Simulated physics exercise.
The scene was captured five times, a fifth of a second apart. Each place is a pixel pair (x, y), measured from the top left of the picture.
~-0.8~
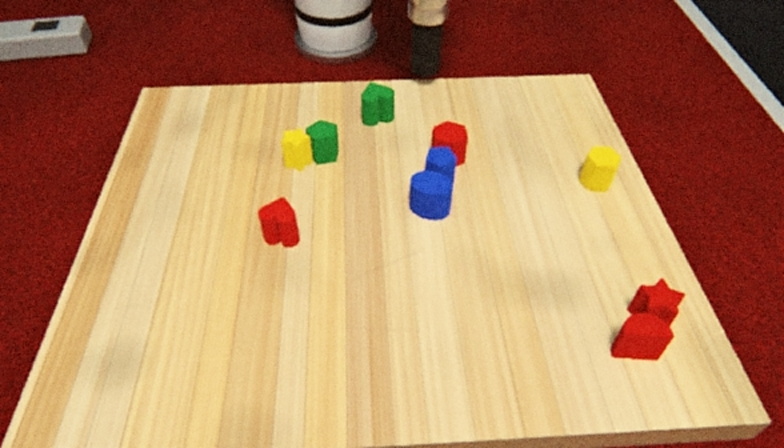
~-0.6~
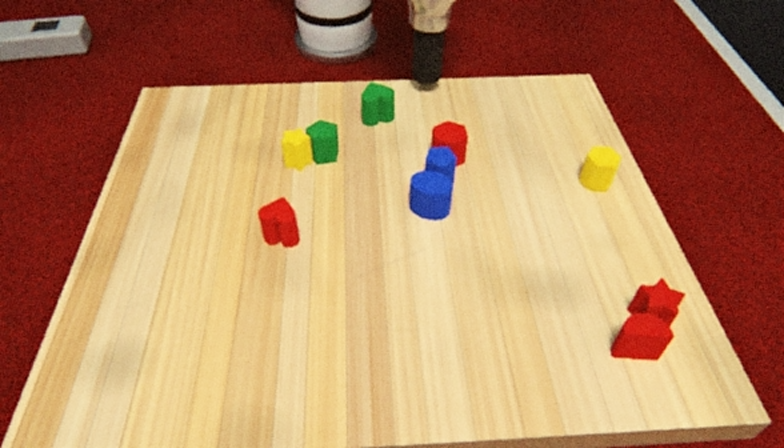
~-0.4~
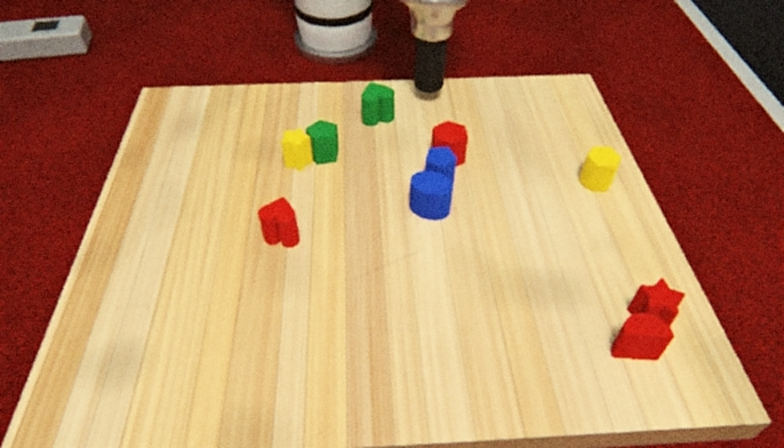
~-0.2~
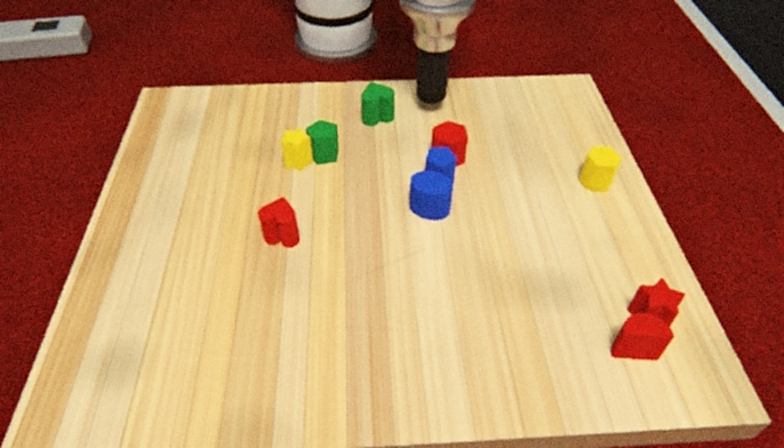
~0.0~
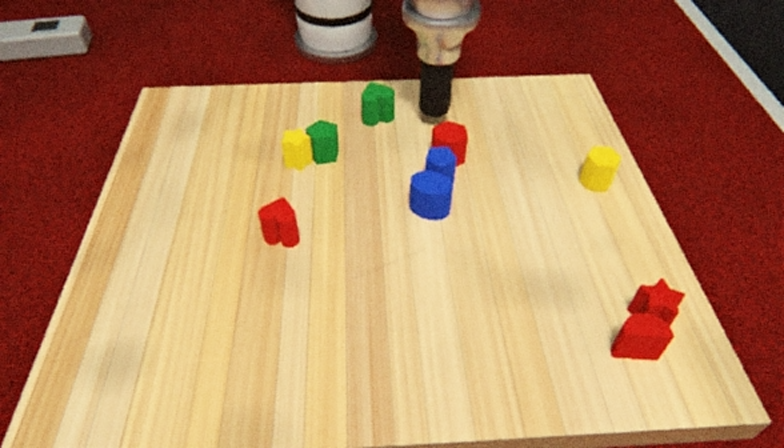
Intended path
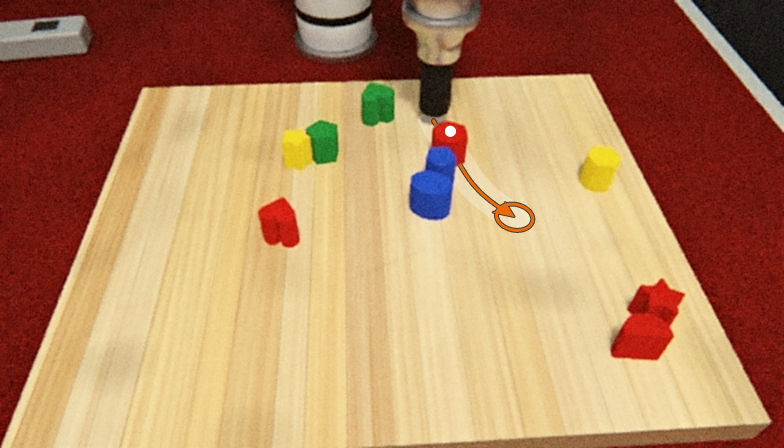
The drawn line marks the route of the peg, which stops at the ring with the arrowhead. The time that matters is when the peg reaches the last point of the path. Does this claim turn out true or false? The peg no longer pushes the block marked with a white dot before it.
True - the claim holds.
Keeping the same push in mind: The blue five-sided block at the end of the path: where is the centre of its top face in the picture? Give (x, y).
In the picture, it is at (437, 170).
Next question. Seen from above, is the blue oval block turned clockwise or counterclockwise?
Prediction: Counterclockwise.
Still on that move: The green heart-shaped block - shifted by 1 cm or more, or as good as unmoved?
The push misses it.
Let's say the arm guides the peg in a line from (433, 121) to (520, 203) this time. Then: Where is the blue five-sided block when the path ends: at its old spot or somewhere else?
It ends up somewhere else.
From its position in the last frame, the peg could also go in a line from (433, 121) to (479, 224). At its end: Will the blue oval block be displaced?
Short answer: Yes.
Path on the board, from (433, 121) through (462, 168) to (515, 217); the dot is on the red six-sided block.
On the path given first. One third of the way, peg (454, 140); blue oval block (429, 185); blue five-sided block (440, 165), turned 40° clockwise; red six-sided block (461, 149).
Two thirds of the way, peg (477, 174); blue oval block (423, 190), turned 20° anticlockwise; blue five-sided block (437, 170), turned 70° clockwise; red six-sided block (479, 186), turned 25° clockwise.
At the end, peg (517, 205); green heart-shaped block in place; blue oval block (423, 190), turned 20° anticlockwise; blue five-sided block (437, 170), turned 70° clockwise; red six-sided block (487, 203), turned 85° clockwise.
